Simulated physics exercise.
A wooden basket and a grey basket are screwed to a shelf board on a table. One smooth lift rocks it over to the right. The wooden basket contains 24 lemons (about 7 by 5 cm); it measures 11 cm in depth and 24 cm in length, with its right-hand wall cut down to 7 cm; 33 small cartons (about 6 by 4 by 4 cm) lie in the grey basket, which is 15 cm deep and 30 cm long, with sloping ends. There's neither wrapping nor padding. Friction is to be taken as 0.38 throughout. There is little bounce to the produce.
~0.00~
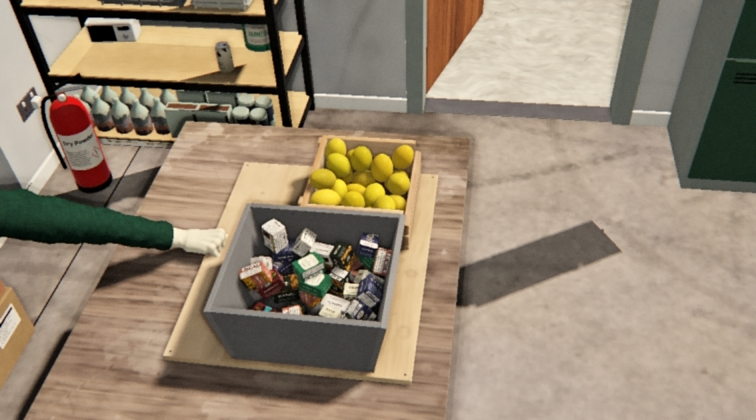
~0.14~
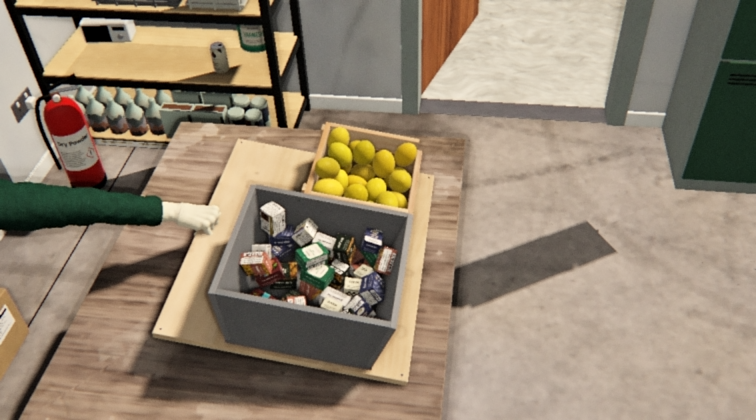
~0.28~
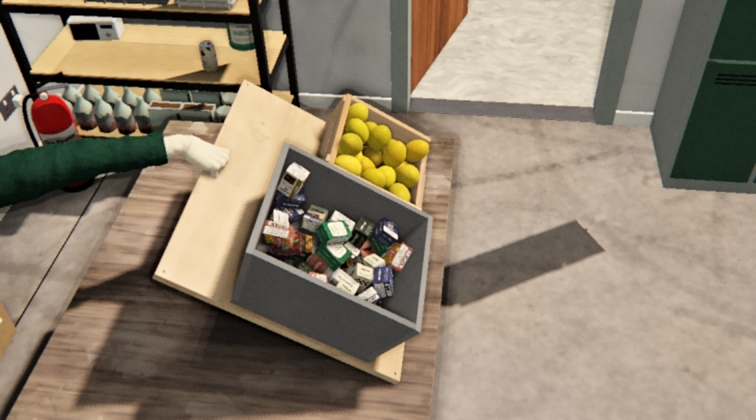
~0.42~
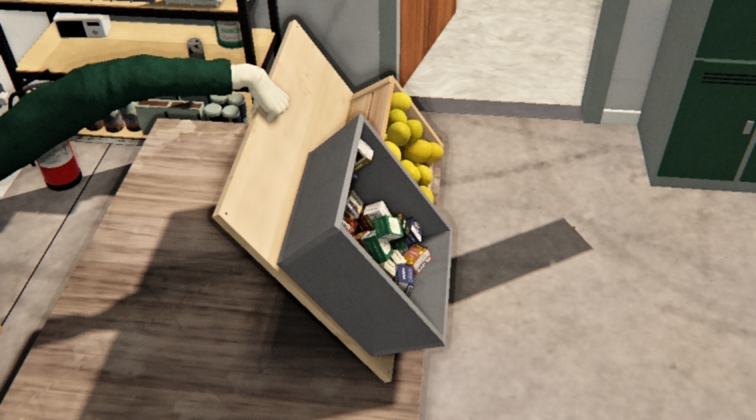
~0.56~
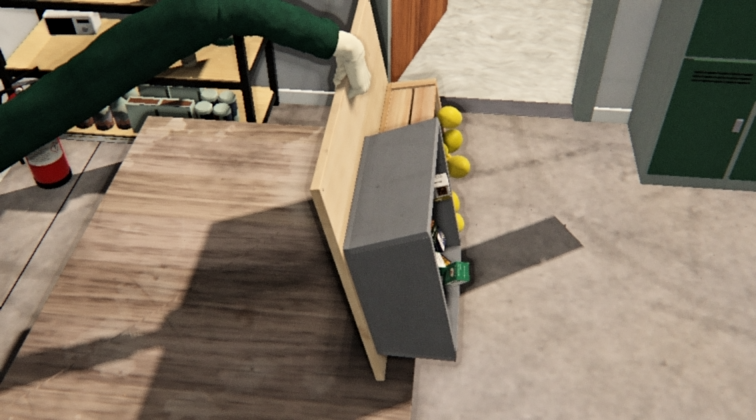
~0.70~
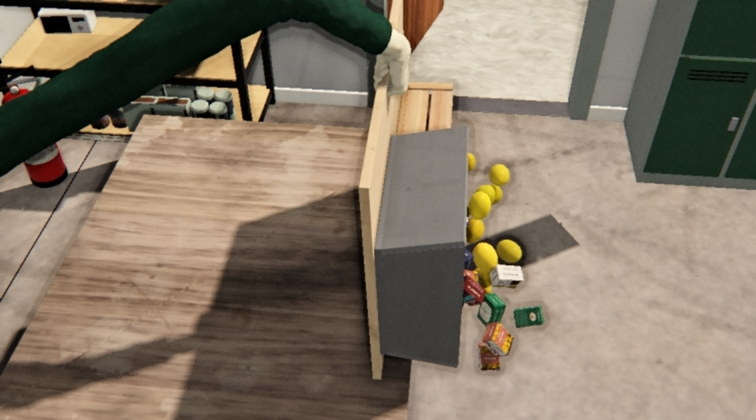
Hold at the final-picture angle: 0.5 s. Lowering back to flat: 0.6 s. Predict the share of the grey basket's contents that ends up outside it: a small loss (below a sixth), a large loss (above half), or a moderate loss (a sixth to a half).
A large loss, above half.
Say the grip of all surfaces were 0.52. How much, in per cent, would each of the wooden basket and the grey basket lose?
Wooden basket 80, grey basket 70 per cent.
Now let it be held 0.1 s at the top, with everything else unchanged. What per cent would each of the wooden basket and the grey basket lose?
With that change, wooden basket sheds 90 percent and grey basket sheds 70 percent.
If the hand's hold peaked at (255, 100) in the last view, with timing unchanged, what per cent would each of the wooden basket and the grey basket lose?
In that setup the wooden basket sheds 50 per cent of its load, while the grey basket sheds 10 per cent.
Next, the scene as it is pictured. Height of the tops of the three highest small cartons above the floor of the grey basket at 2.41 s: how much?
6 cm, more or less.
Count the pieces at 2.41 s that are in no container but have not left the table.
Near 0, by my count.
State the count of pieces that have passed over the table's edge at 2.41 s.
Count: Roughly 45.
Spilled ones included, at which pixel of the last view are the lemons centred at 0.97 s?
Roughly (496, 318).
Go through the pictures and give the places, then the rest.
In the first picture (each is followed by its nearest rim corner in this view, unless another is named; the camera pans a little), grey basket, (381, 325); wooden basket (by its farthest rim corner), (327, 137); 0° from level; none out.
The second picture shows grey basket, (390, 325); wooden basket, (331, 124); 9° from level.
The third picture shows grey basket, (416, 327); 31° from level.
The fourth picture shows grey basket, (443, 340); 57° from level.
The fifth picture shows grey basket, (457, 355); 79° from level; 3 out.
The sixth picture shows grey basket, (459, 362); 88° from level; 17 out.
After 0.97 s, tilt 88°; wooden basket 6 in, 18 out and grey basket 14 in, 19 out.
After 1.31 s, tilt 80°; wooden basket 4 in, 20 out and grey basket 11 in, 22 out.
After 1.79 s, tilt 0°; wooden basket 3 in, 21 out and grey basket 10 in, 23 out.
Outcome (at 2.41 s), wooden basket 3 in, 21 out and grey basket 10 in, 23 out. Asked share, 23 of 33, 70 per cent.
